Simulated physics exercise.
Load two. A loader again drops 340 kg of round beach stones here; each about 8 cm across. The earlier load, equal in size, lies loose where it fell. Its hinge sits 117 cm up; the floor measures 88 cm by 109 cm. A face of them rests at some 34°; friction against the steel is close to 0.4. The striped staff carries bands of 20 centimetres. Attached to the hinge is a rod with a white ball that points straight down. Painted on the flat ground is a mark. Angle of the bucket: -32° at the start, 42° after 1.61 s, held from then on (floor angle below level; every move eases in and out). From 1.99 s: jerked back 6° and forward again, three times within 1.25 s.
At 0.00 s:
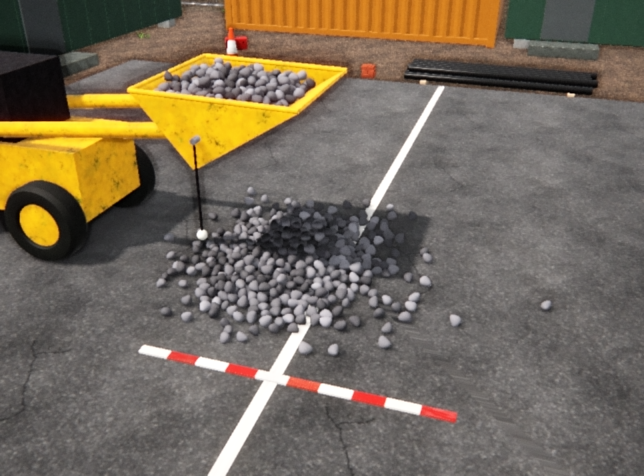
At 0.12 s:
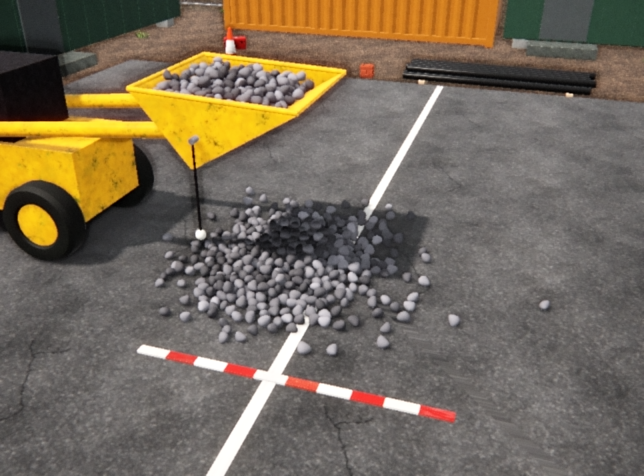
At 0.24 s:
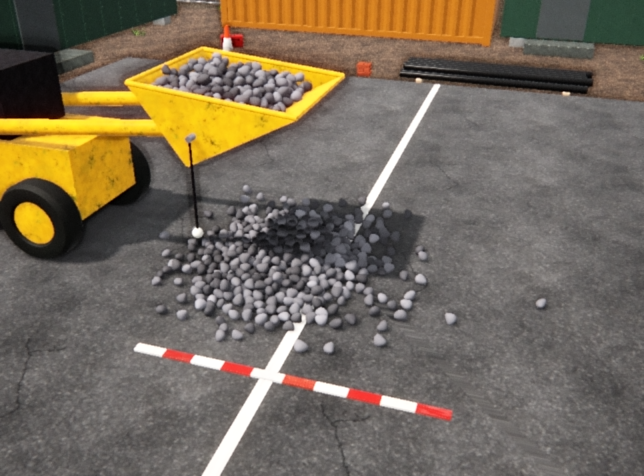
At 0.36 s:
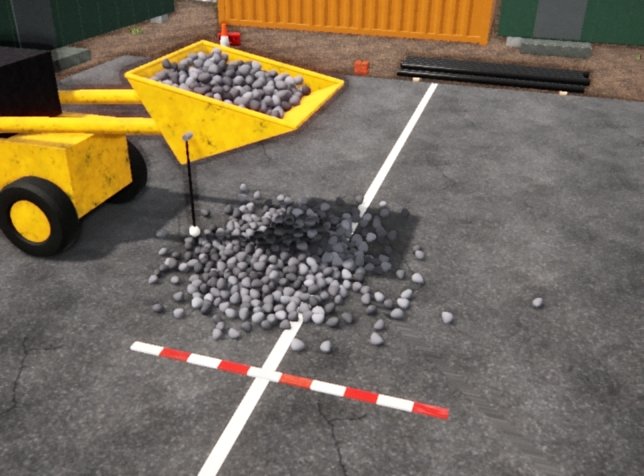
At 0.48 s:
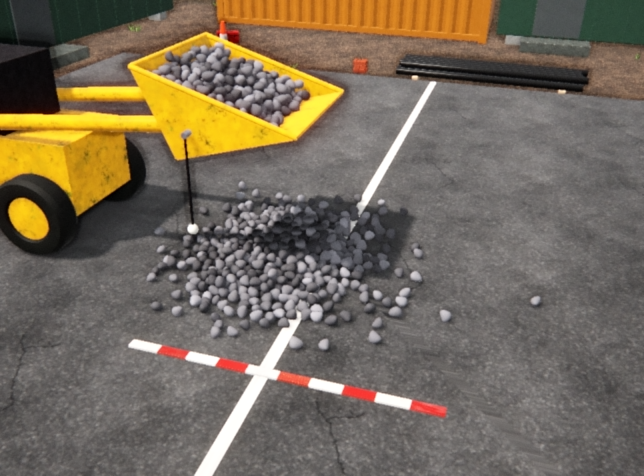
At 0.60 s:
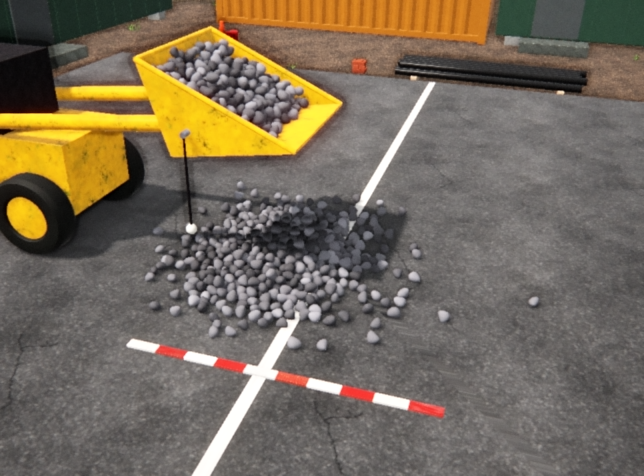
A yellow loader bucket full of grey stones gradually tilts forward above a loose stone pile.
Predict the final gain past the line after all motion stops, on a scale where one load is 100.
82.
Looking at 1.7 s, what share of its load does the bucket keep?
I'd say about 20 per cent.
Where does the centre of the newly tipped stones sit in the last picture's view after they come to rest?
Around (360, 261).
After 1.2 s the floor is at 31°; in per cent of one load, 95 in the bucket, 87 short of the line, 18 past the line; the foremost stones are at (427, 287).
After 1.7 s the floor is at 42°; in per cent of one load, 21 in the bucket, 123 short of the line, 55 past the line; the foremost stones are at (428, 288).
After 3.7 s the floor is at 42°; in per cent of one load, 0 in the bucket, 100 short of the line, 99 past the line; the foremost stones are at (516, 268).
After 6.3 s the floor is at 42°; in per cent of one load, 0 in the bucket, 100 short of the line, 99 past the line; the foremost stones are at (516, 268). Net gain past the line, 82.
